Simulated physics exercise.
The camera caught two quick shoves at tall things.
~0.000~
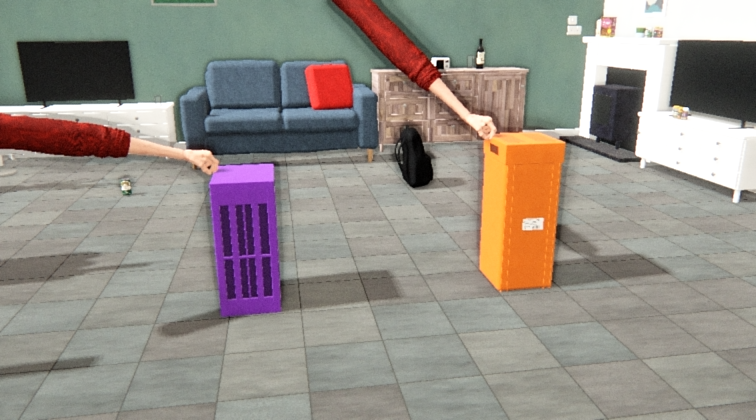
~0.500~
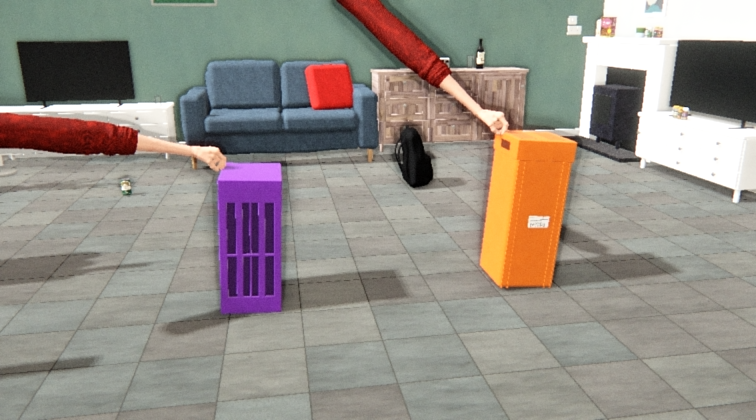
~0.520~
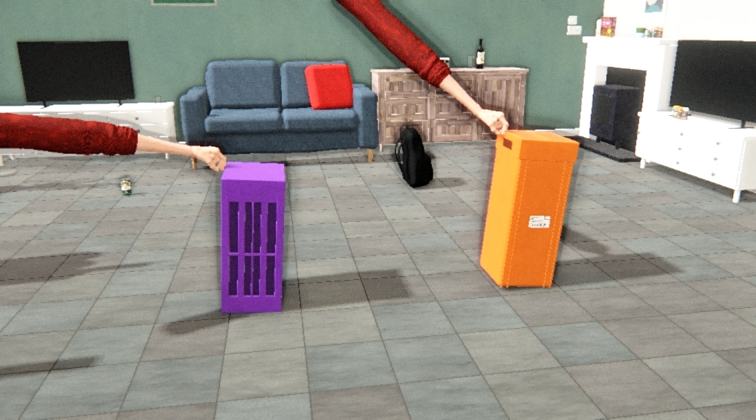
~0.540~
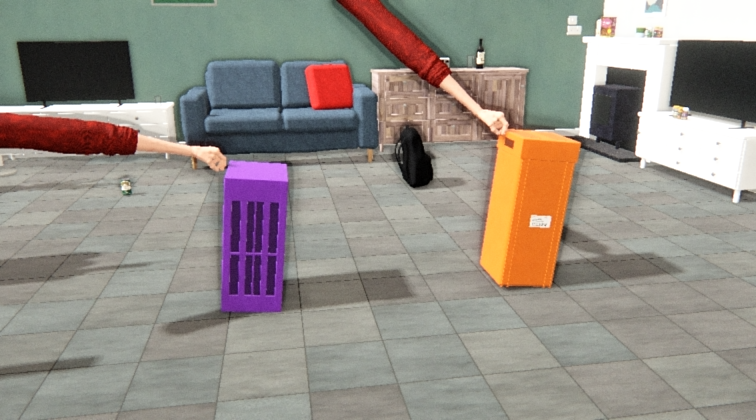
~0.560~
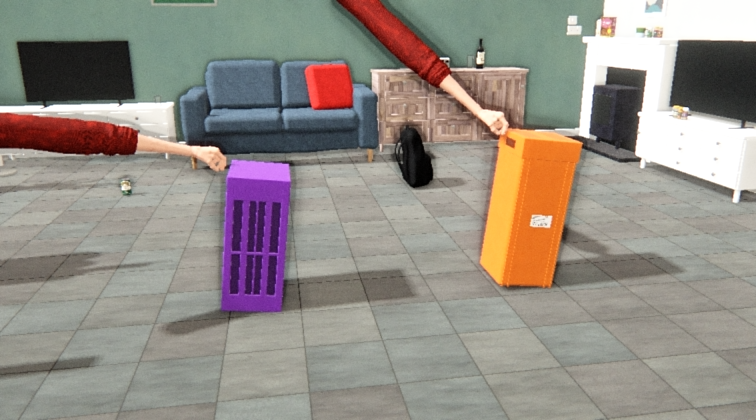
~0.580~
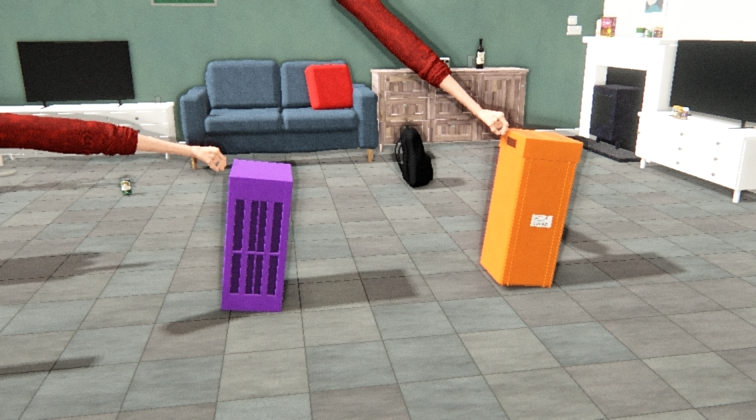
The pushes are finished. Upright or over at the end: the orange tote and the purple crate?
The orange tote ends up on its feet again; the purple crate ends up on its feet again.
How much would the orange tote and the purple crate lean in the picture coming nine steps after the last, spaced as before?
Angles from vertical: 4° then 8°.
Around 0.90 s, orange tote 3° off upright near (515, 210); purple crate upright near (250, 237).
Finally (2.1 s), the orange tote settles on its feet, near (519, 211); the purple crate settles on its feet, near (248, 238).
